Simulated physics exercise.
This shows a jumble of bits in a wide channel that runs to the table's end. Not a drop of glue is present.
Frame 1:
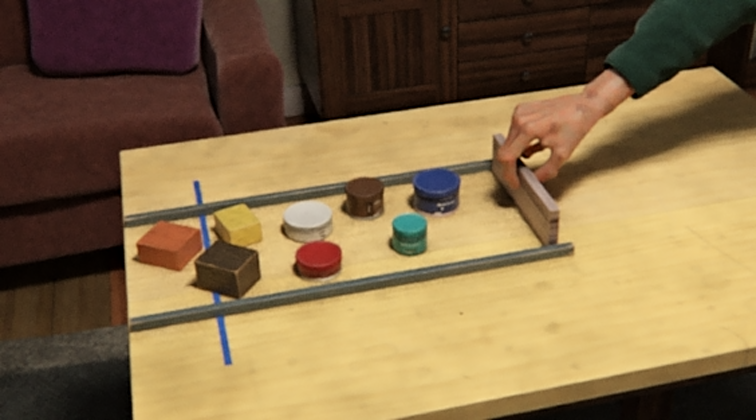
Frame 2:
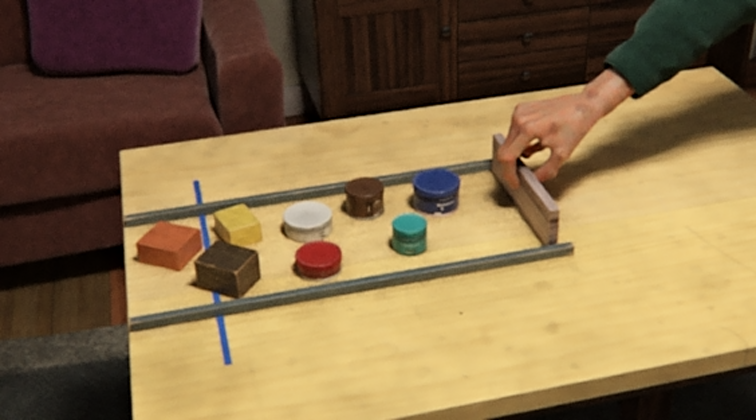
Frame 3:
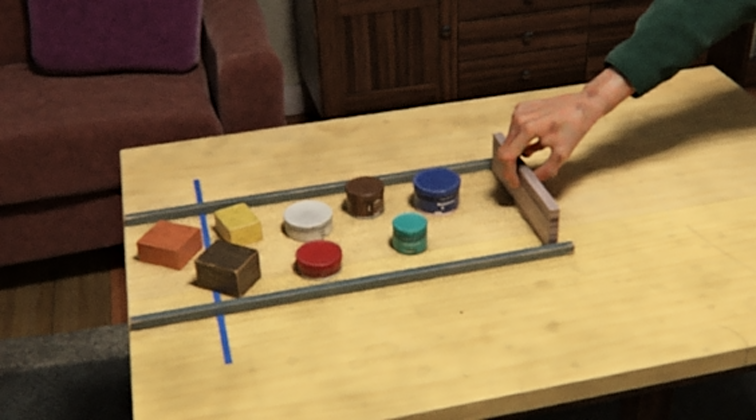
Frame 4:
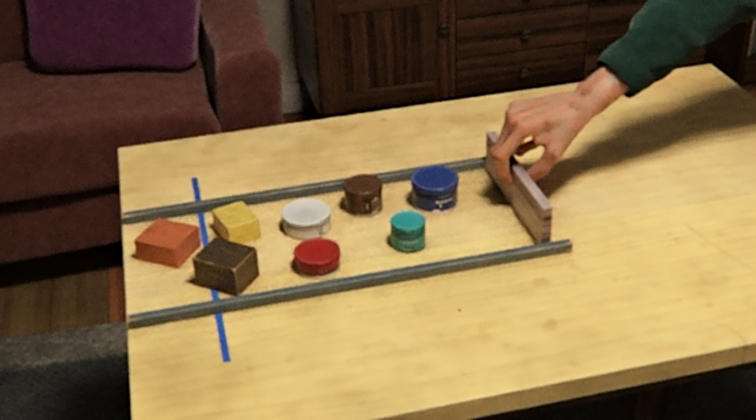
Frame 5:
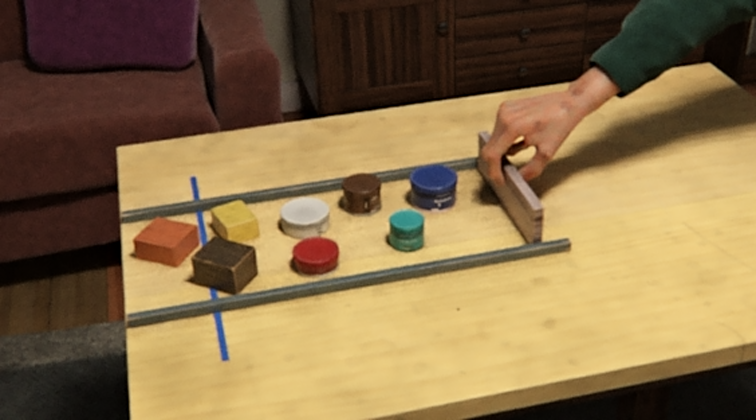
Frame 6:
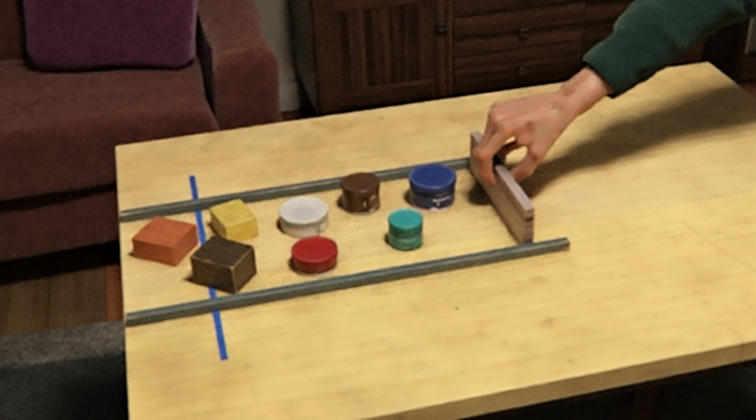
On a pale wooden table in front of a maroon sofa, blocks and small round containers sit between two long rails as a hand holds a board at the right, then slides it slightly left toward them.
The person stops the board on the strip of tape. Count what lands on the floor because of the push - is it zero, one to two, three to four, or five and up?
A single one or a pair go.
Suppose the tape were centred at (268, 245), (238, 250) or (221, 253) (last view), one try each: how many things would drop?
Respectively 0, 0 and 1.
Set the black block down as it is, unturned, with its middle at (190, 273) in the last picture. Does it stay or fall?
Result: It remains there.
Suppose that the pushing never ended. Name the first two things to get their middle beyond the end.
First comes the orange block, followed by the black block.
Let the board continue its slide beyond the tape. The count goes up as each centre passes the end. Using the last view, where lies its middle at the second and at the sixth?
Near (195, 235) and (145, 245).
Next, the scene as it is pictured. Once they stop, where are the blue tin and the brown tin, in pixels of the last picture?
(177, 236) and (179, 212).
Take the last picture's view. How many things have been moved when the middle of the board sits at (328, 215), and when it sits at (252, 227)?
I count 6 first and 8 after.
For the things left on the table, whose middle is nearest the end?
That would be the black block.
Soon after, none off yet; orange block at rest near (165, 241); black block at rest near (224, 264); yellow block at rest near (234, 222).
After that, none off yet; orange block at rest near (165, 241); black block at rest near (224, 264); yellow block displaced a little near (220, 225).
And then, none off yet; orange block displaced about its own width near (126, 244); black block displaced about its own width near (176, 280); yellow block displaced about its own width near (178, 231).
In the end, the number that fall off is one or two; gone, orange block.
